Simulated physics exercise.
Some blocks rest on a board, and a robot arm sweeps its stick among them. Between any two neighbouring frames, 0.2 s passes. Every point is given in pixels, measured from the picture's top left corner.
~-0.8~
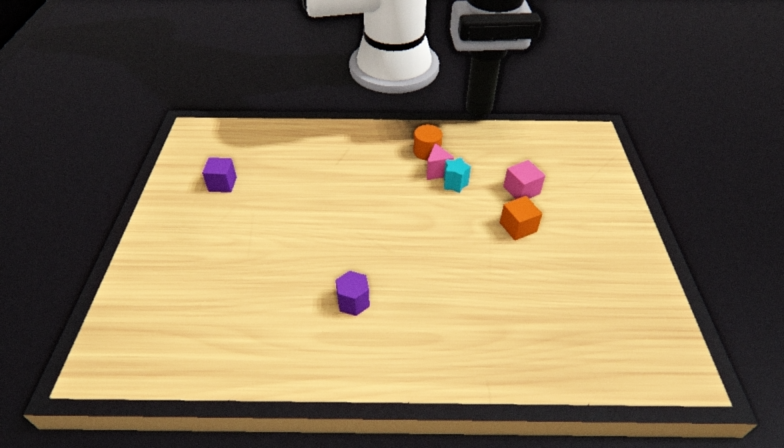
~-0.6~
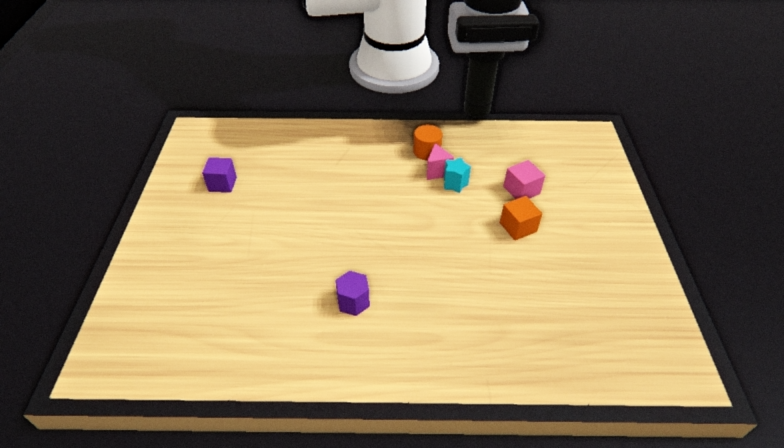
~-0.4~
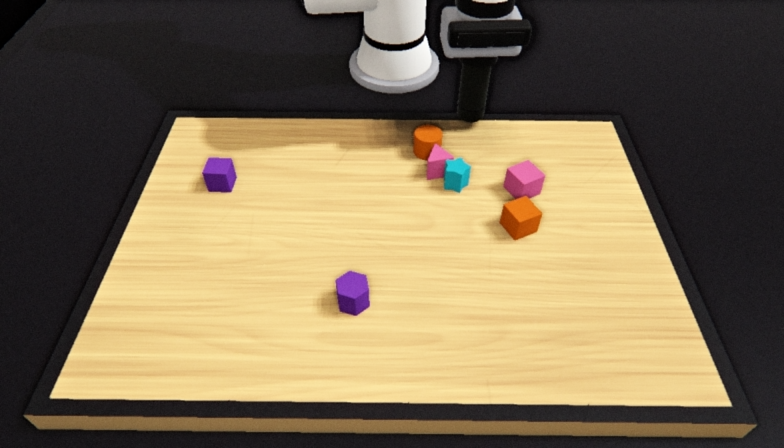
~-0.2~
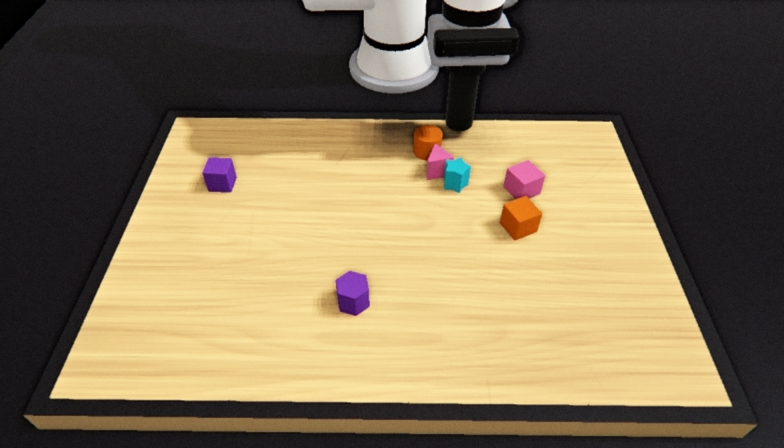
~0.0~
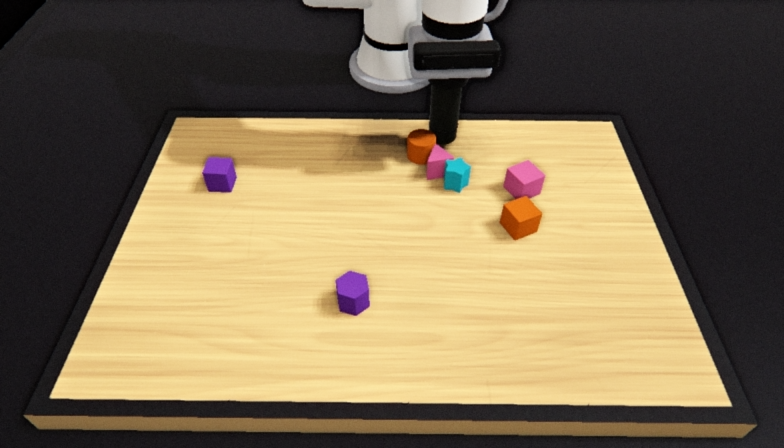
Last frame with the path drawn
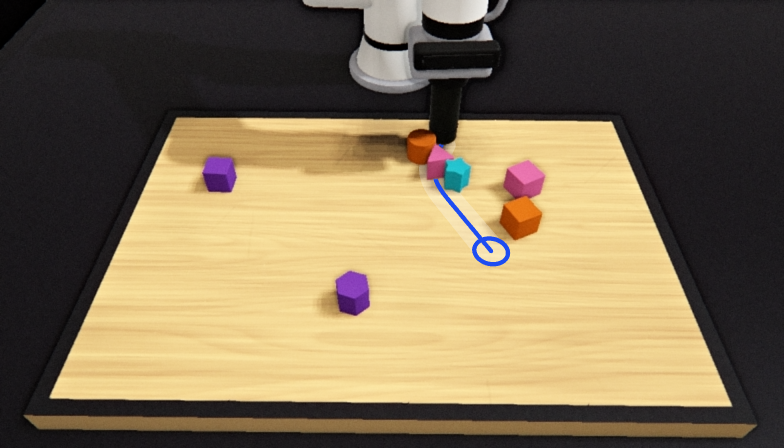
The robot arm's black stick moves left and slightly toward the viewer along the board's far edge, then nudges the orange round block a little to the left, while the pink, turquoise, purple and other orange blocks stay still.
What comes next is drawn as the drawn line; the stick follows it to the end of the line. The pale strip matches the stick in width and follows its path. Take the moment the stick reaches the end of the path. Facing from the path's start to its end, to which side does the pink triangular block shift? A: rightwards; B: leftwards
A: Rightwards.
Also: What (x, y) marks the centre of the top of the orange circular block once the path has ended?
I'd expect the centre of its top face to be at (405, 149).
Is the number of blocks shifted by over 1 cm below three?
Answer: No.
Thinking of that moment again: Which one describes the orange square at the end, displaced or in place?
Answer: Unmoved.
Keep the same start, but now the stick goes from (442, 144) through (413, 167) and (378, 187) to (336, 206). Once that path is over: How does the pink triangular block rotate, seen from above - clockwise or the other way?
Direction: Anticlockwise.
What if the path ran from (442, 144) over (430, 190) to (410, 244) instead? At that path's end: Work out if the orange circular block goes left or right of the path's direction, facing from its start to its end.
The orange circular block goes right.
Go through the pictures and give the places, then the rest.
Stick's lower end (479, 109); orange circular block (428, 133); pink triangular block (439, 154); turquoise star (457, 165); orange square (523, 208), in the first picture.
Stick (477, 110); blocks still, in the second picture.
Stick (470, 115); blocks still, in the third picture.
Stick (459, 124); blocks still, in the fourth picture.
Stick (442, 137); orange circular block (422, 137); pink triangular block (439, 154); turquoise star (457, 165); orange square (523, 208), in the fifth picture.
Drawn move, from (442, 144) through (435, 177) and (459, 213) to (491, 251).
The first path, step by step. One third of the way, stick (436, 170); orange circular block (405, 149); pink triangular block (437, 176), turned 55° anticlockwise; turquoise star (462, 169), turned 25° anticlockwise.
Two thirds of the way, stick (460, 205); orange circular block (405, 149); pink triangular block (439, 202); turquoise star (478, 178), turned 110° anticlockwise.
At the end, stick (493, 243); orange circular block (405, 149); pink triangular block (438, 203); turquoise star (478, 178), turned 110° anticlockwise; orange square still.
